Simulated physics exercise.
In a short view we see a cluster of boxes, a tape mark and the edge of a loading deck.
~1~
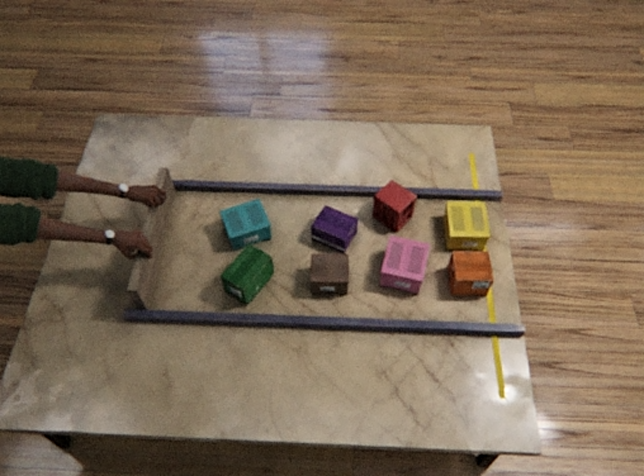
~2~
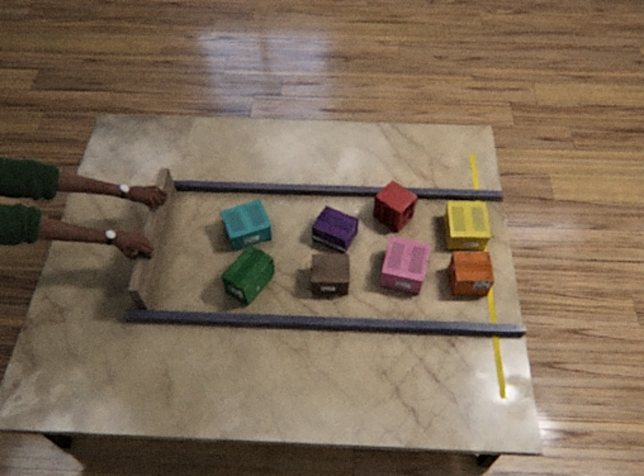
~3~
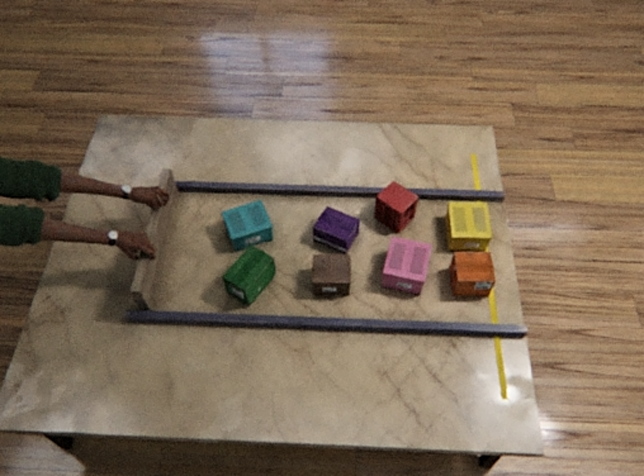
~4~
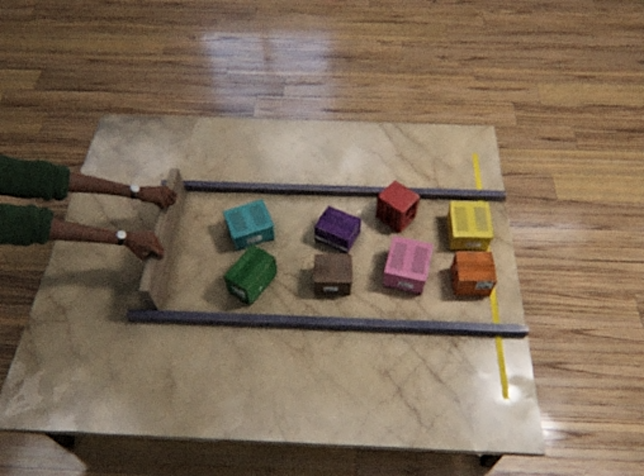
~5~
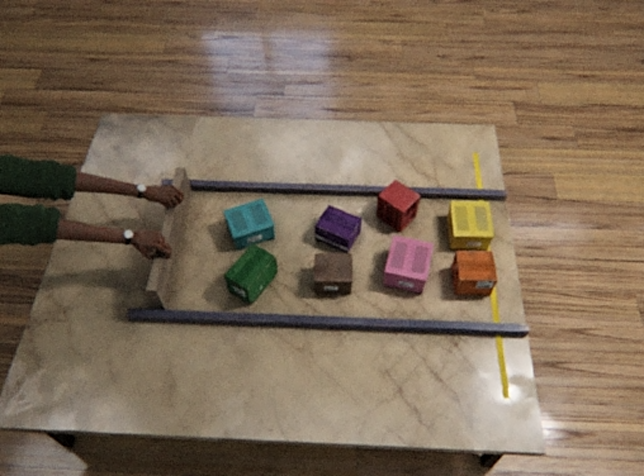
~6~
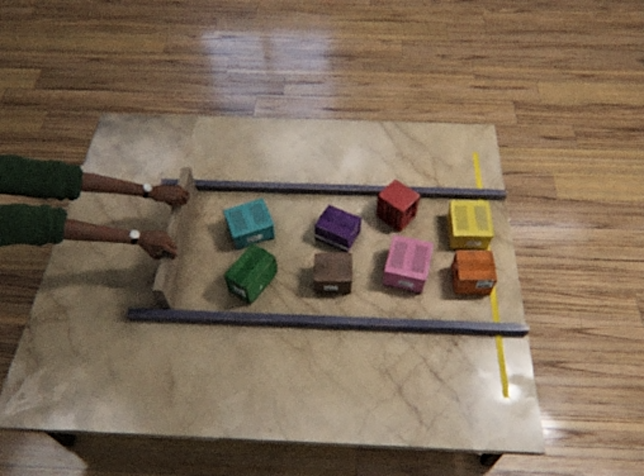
Two hands slowly sliding a plank rightward between dark rails toward eight colourful boxes, which stay still on a marbled tabletop.
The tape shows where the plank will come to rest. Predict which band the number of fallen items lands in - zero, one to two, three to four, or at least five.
The number that fall lands in the band at least five.
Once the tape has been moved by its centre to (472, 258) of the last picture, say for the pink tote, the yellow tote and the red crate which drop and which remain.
Here's how it goes: The pink tote ends up below, the yellow tote ends up below, and the red crate stays where it is.
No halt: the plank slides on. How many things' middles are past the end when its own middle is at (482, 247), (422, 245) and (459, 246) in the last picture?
5, 2 and 4.
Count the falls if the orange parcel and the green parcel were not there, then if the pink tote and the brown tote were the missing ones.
The answer is 3 and then 3.
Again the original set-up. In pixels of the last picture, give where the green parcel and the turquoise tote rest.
The green parcel stops around (510, 278); the turquoise tote around (511, 241).
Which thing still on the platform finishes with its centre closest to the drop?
The turquoise tote finishes nearest.
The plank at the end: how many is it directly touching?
3 in contact.
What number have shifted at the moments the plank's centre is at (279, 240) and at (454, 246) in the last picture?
In order, the tallies are 3 and 8.
Early on, none off yet; yellow tote at rest near (469, 225); orange parcel at rest near (474, 273); pink tote at rest near (408, 264).
A while later, none off yet; yellow tote at rest near (469, 225); orange parcel travelled a little near (480, 273); pink tote travelled about its own width near (440, 267).
Further along, one off so far; yellow tote leaning well over near (531, 231); orange parcel down on the ground near (538, 325); pink tote travelled well along near (521, 269).
Finally, the number that fall off is five or more; lost, brown tote, purple box, pink tote, orange parcel and yellow tote.
